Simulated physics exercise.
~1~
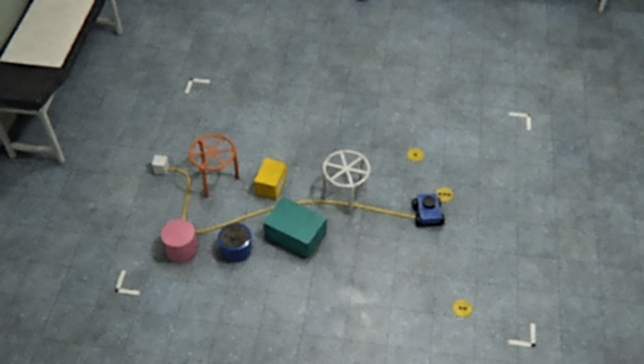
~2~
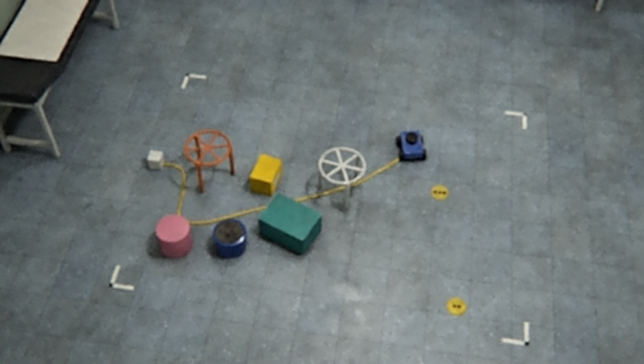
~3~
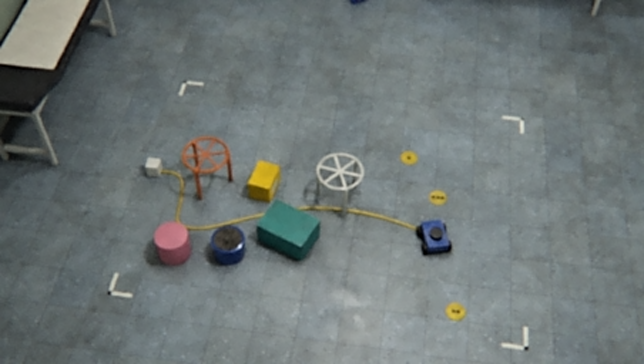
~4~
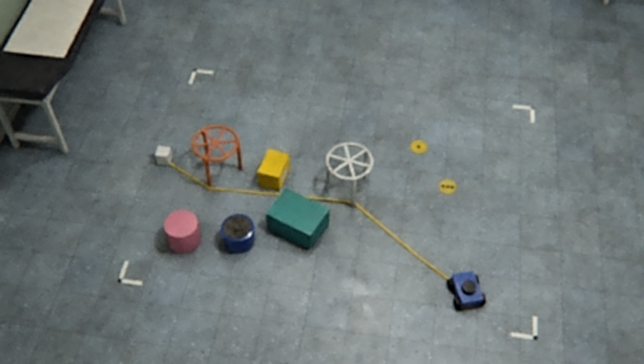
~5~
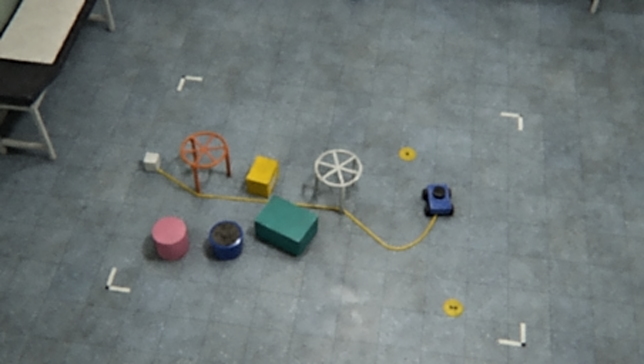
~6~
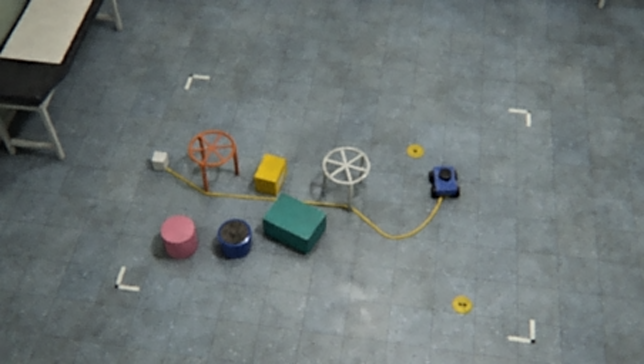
A small blue cart trailing a yellow lead moved up, then down past the yellow marks to the lower right, pulling the lead away from the pink tub, then drove back up and ended with the lead slack and still attached.
